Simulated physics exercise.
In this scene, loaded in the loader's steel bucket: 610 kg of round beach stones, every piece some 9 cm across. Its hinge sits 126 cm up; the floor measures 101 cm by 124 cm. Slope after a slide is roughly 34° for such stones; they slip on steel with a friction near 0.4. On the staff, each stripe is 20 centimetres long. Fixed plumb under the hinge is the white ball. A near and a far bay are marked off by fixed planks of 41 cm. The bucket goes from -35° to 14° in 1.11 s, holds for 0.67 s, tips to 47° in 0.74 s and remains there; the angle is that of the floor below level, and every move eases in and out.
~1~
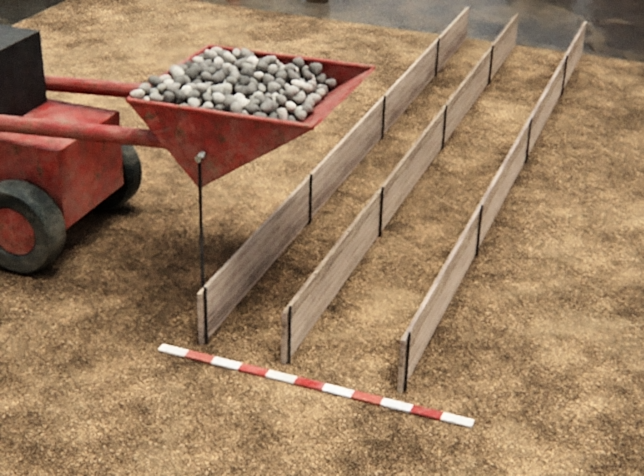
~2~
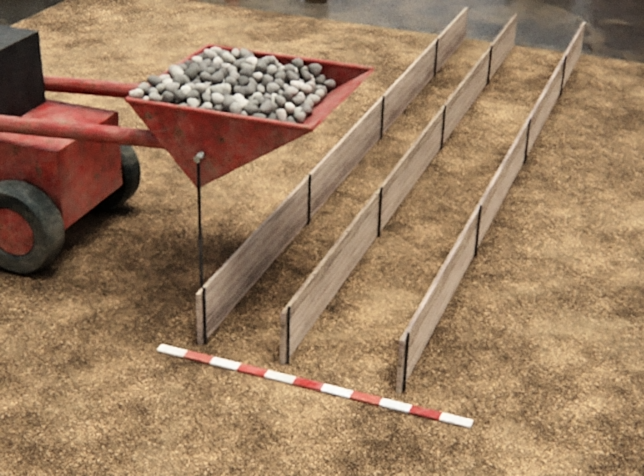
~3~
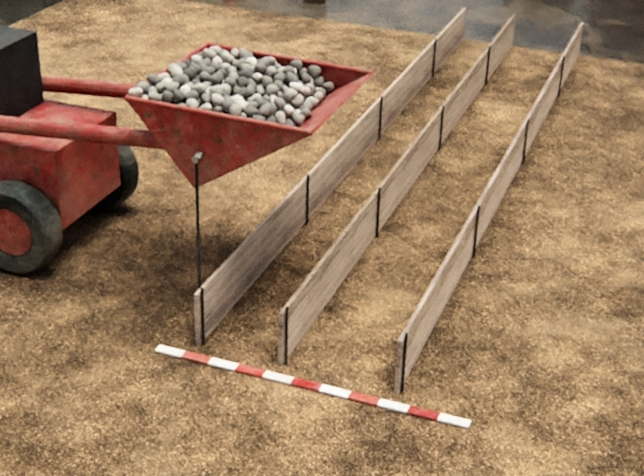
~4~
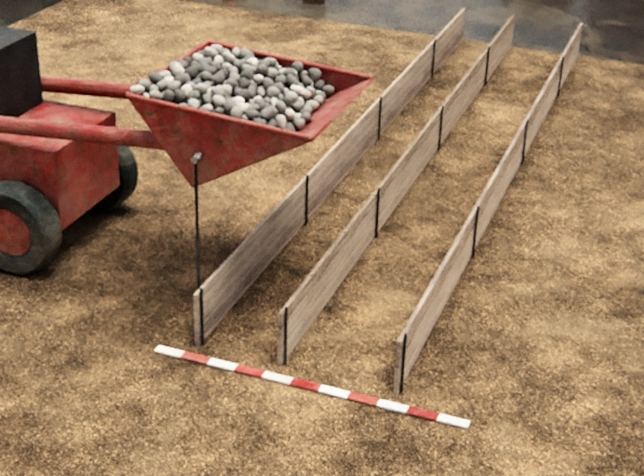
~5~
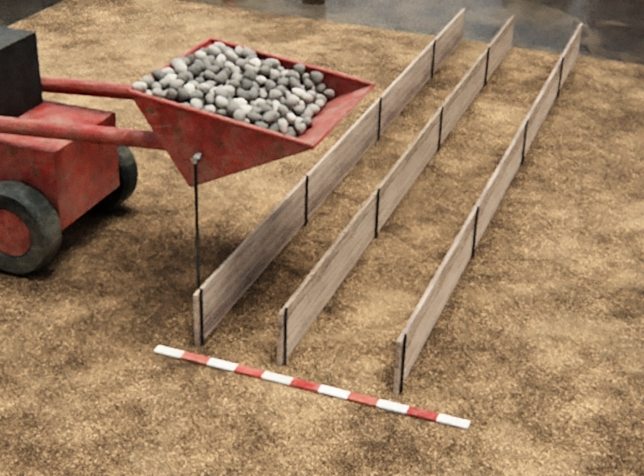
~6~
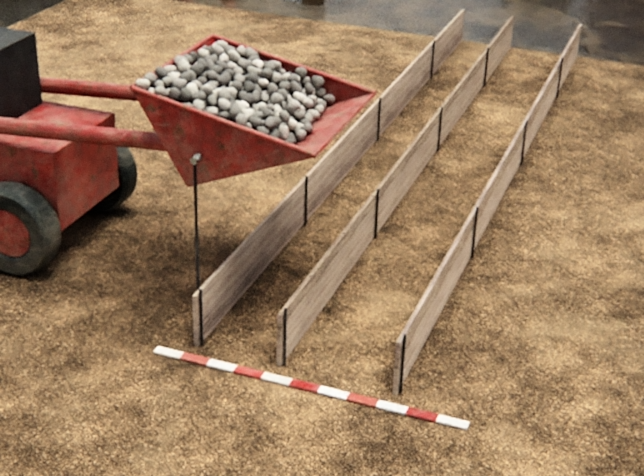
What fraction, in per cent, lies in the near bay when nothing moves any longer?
The fraction is about 35 per cent.
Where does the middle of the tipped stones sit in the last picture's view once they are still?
Around (358, 292).
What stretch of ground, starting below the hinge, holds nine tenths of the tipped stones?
Roughly 140 cm out along the ground.
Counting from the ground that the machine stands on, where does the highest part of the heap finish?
Roughly 34 cm above ground level.
A little later the floor is at 6°; 100 % in the bucket; the foremost stones are at (299, 168).
Then the floor is at 14°; 95 % in the bucket, 4 % in the far bay; the foremost stones are at (358, 193).
Later still the floor is at 47°; 0 % in the bucket, 35 % in the near bay, 65 % in the far bay; the foremost stones are at (431, 300).
In the end the floor is at 47°; 0 % in the bucket, 35 % in the near bay, 65 % in the far bay; the foremost stones are at (432, 299).
